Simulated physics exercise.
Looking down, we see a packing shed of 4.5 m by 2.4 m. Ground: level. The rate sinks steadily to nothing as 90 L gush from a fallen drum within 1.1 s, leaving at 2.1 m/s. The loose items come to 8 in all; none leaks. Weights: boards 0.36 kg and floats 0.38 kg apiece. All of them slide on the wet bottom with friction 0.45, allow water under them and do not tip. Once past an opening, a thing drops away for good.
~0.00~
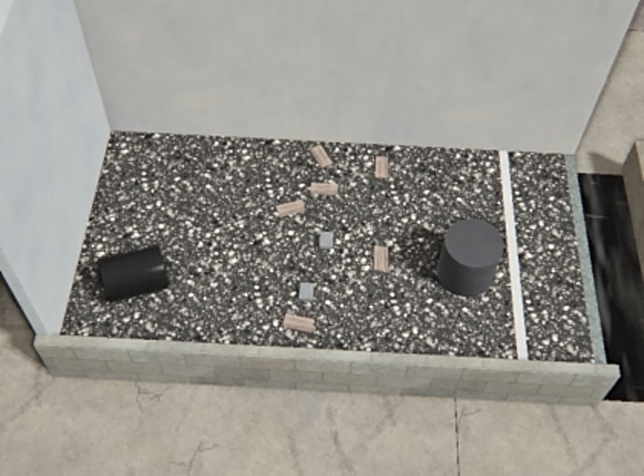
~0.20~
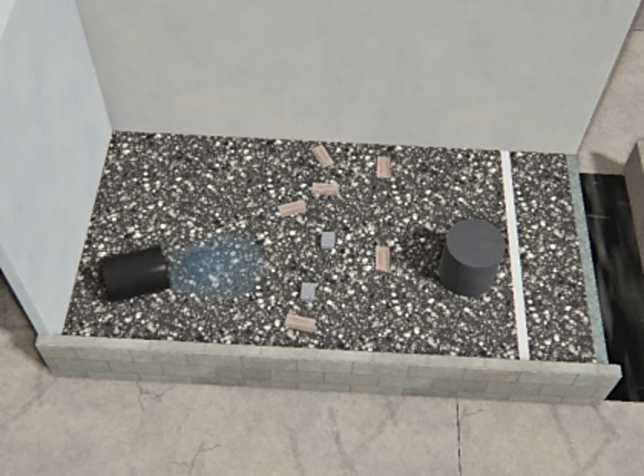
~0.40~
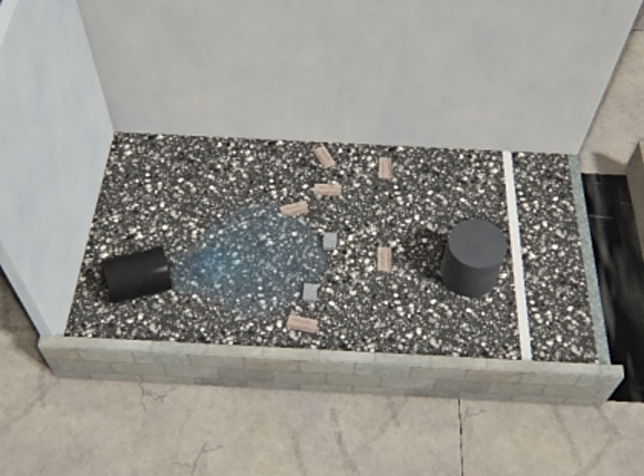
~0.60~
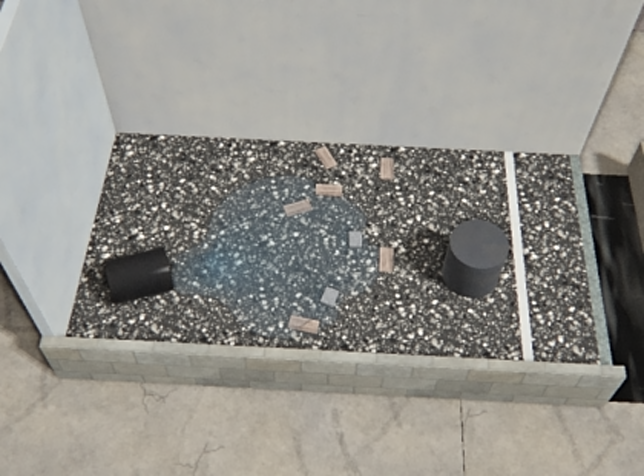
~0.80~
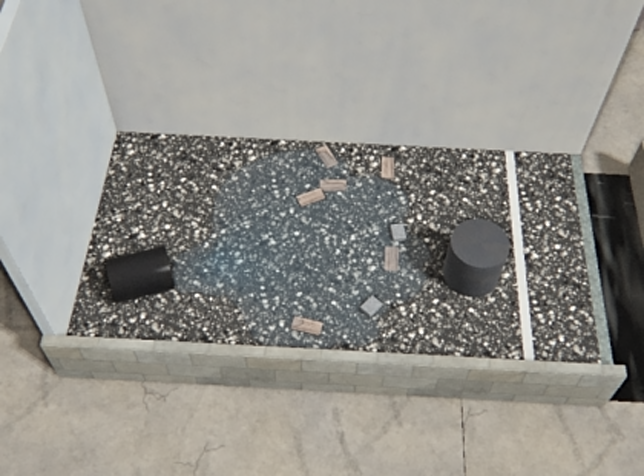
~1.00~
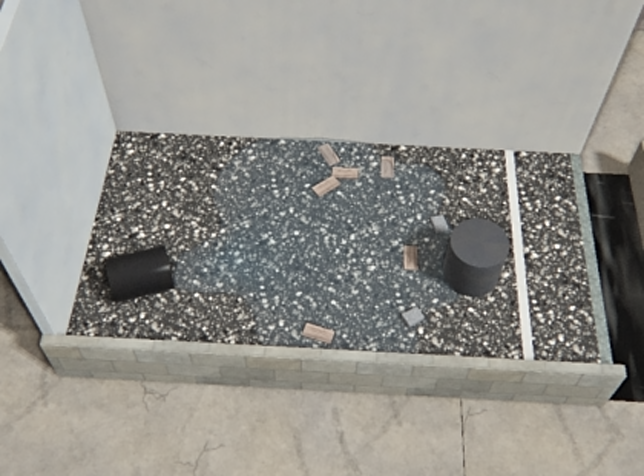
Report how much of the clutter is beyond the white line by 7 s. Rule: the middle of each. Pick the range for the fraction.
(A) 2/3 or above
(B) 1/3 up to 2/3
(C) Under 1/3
The answer is A.
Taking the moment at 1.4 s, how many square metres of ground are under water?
Some 5.0 m2 of it.
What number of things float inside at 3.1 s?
I'd say 4 of them.
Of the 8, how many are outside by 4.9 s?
Total: 6.
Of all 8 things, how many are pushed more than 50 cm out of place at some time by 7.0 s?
That adds up to 8.
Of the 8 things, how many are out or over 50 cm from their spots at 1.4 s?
Result: 6.
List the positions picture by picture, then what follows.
The first picture shows a float at (326, 239) rests on the ground; a float at (306, 290) rests on the ground; 0.0 m2 under water; 0 of 8 have shifted.
The second picture shows a float at (328, 239) rests on the ground; a float at (308, 290) rests on the ground; 0.4 m2 under water; 0 of 8 have shifted.
The third picture shows a float at (330, 240), on the bottom; a float at (310, 291) rests on the ground; water covers 1.1 m2; 0 of 8 have shifted.
The fourth picture shows a float at (356, 238), on the bottom, 22 cm from its start; a float at (330, 296), on the bottom, 16 cm from its start; water covers 2.1 m2; 2 of 8 have shifted.
The fifth picture shows a float at (398, 231) rests on the ground, 61 cm from its start; a float at (371, 305) rests on the ground, 53 cm from its start; water covers 3.3 m2; 4 of 8 have shifted.
The sixth picture shows a float at (440, 223) rests on the ground, 101 cm from its start; a float at (413, 315) rests on the ground, 90 cm from its start; 4.4 m2 under water; 6 of 8 have shifted.
After 1.4 s 0 of 8 are over the mark; 6 afloat.
After 3.1 s 5 of 8 are over the mark; 4 afloat.
After 4.9 s 8 of 8 are over the mark; 0 afloat.
After 7.0 s 8 of 8 are over the mark; 0 afloat.
